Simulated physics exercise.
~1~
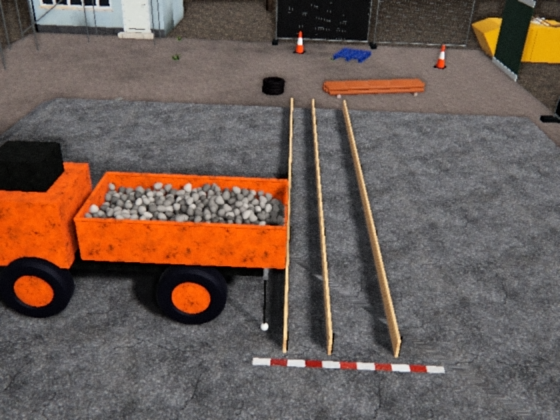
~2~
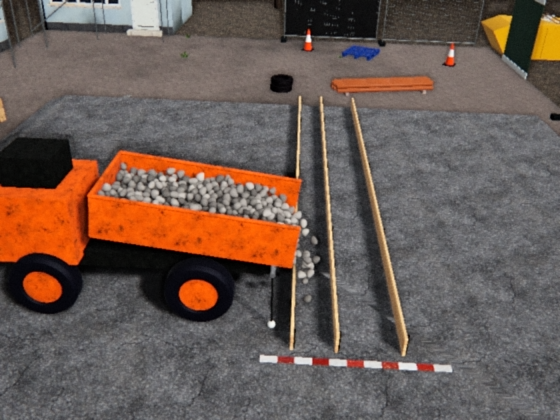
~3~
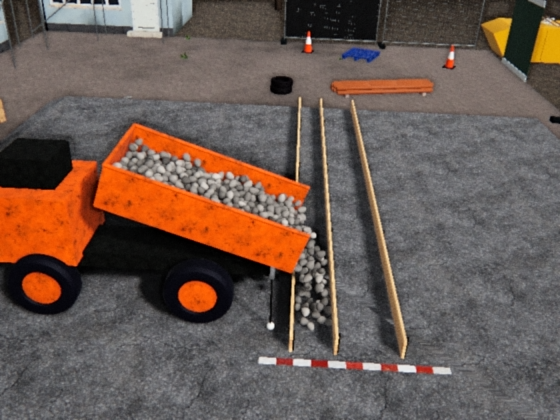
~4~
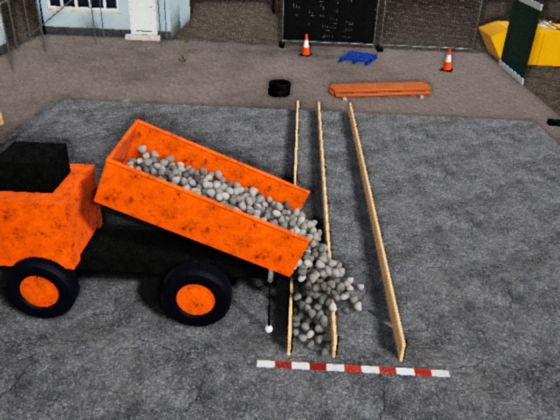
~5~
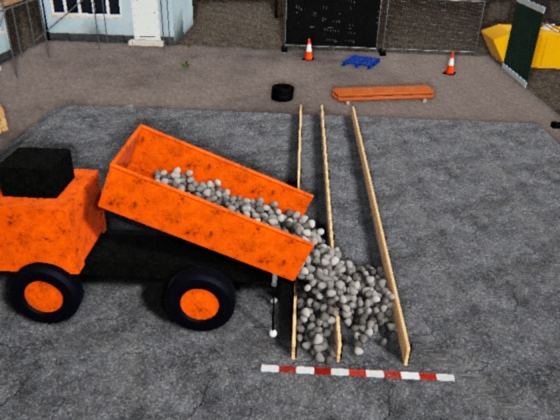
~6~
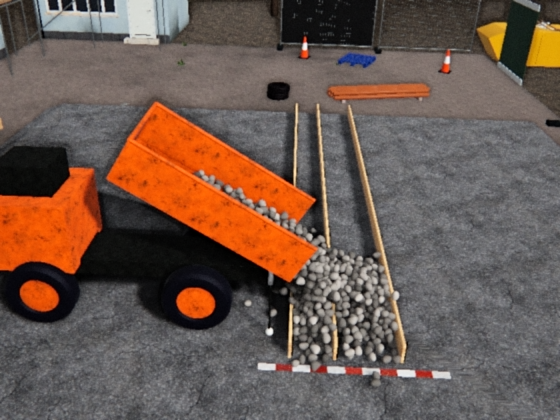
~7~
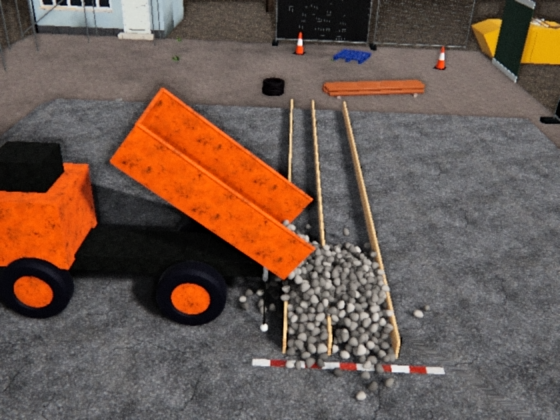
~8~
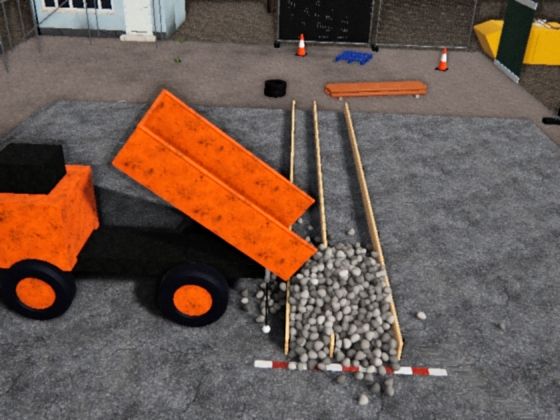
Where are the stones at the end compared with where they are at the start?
At the start the stones lie in the orange body of the truck on the left. At the end they are farther right and lower, in a heap on the ground among the wooden planks, with a few scattered around it.
On a building site an orange truck's body rises, emptying its stones onto ground among planks.
